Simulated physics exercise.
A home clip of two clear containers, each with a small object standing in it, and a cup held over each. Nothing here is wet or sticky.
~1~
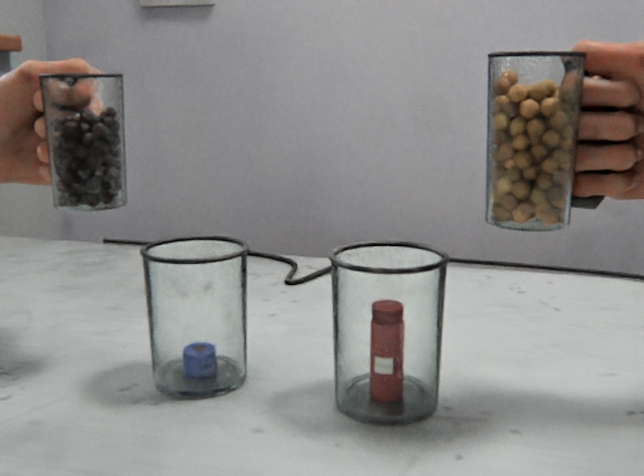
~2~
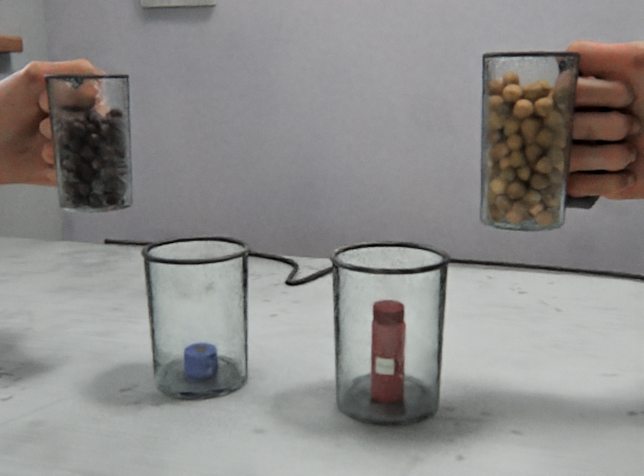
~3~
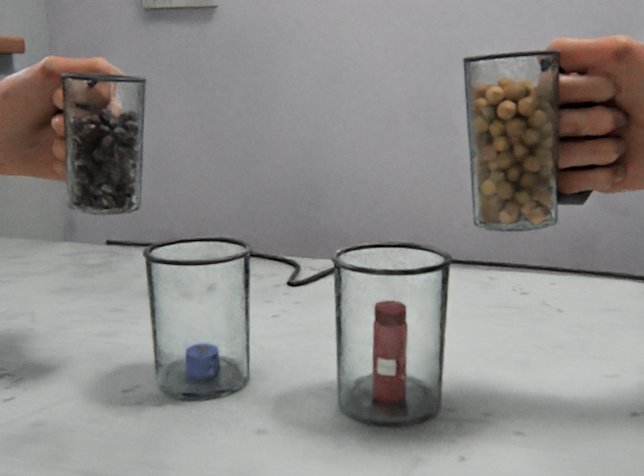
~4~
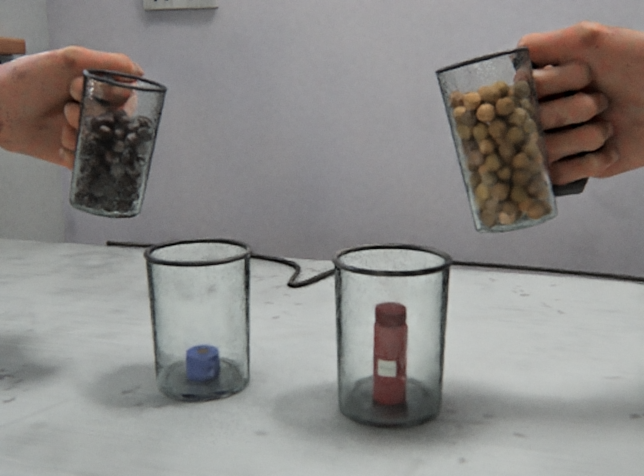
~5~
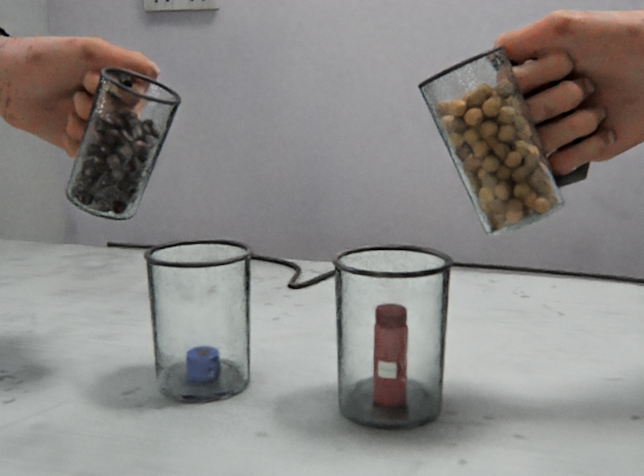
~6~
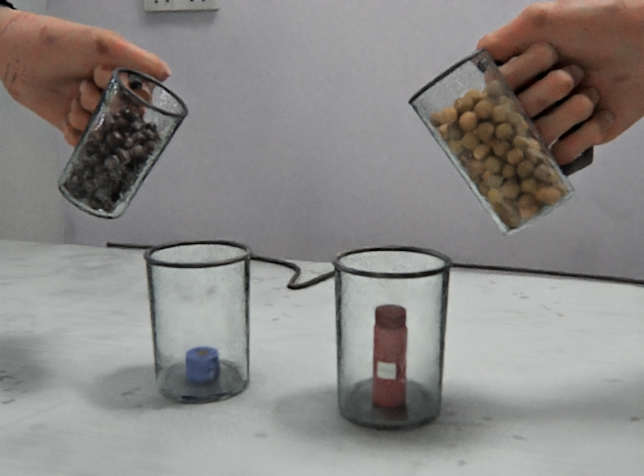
On a pale tabletop, two clear glasses stood with a small blue roll and a red canister inside, while two hands above tilted cups of dark balls and tan beads inward, toward each other.
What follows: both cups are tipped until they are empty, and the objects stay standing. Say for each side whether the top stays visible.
On the left it is covered over, on the right it remains in view above the fill.
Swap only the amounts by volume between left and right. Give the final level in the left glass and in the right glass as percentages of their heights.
Left about 50, right about 40.
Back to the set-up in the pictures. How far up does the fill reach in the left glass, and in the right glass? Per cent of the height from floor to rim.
Left about 40, right about 50.
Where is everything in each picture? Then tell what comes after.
Small roll in the left glass (200, 361), a quarter of its height or less; left cup (86, 141), three quarters full of chocolate balls; small canister in the right glass (387, 352), reaching well over half way up; right cup (532, 140), nearly full of round wooden beads, in the first picture.
Left cup (92, 142), upright; right cup (526, 141), upright, in the second picture.
Left cup (105, 143), tipped 4°; right cup (513, 141), tipped 4°, in the third picture.
Left cup (116, 145), tipped 15°; right cup (499, 142), tipped 15°, in the fourth picture.
Left cup (121, 146), tipped 25°; right cup (493, 144), tipped 25°, in the fifth picture.
Small roll in the left glass (203, 366); left cup (121, 146), tipped 36°; small canister in the right glass (390, 357); right cup (493, 145), tipped 36°, in the sixth picture.
Then, 0.46 s later than the last frame, left glass empty, all of its cupful still in the cup; right glass empty, all of its cupful still in the cup.
Then, 0.95 s later than the last frame, left glass nearly empty, the larger part of its cupful still in the cup; right glass nearly empty, the larger part of its cupful still in the cup.
Then, 1.54 s later than the last frame, left glass a third full, none of its cupful still in the cup; right glass a third full, none of its cupful still in the cup.
When it is over, left glass a third full (surface near (201, 327)), nothing beside it; right glass half full (surface near (390, 331)), nothing beside it; the left thing is covered; the right thing is still showing.
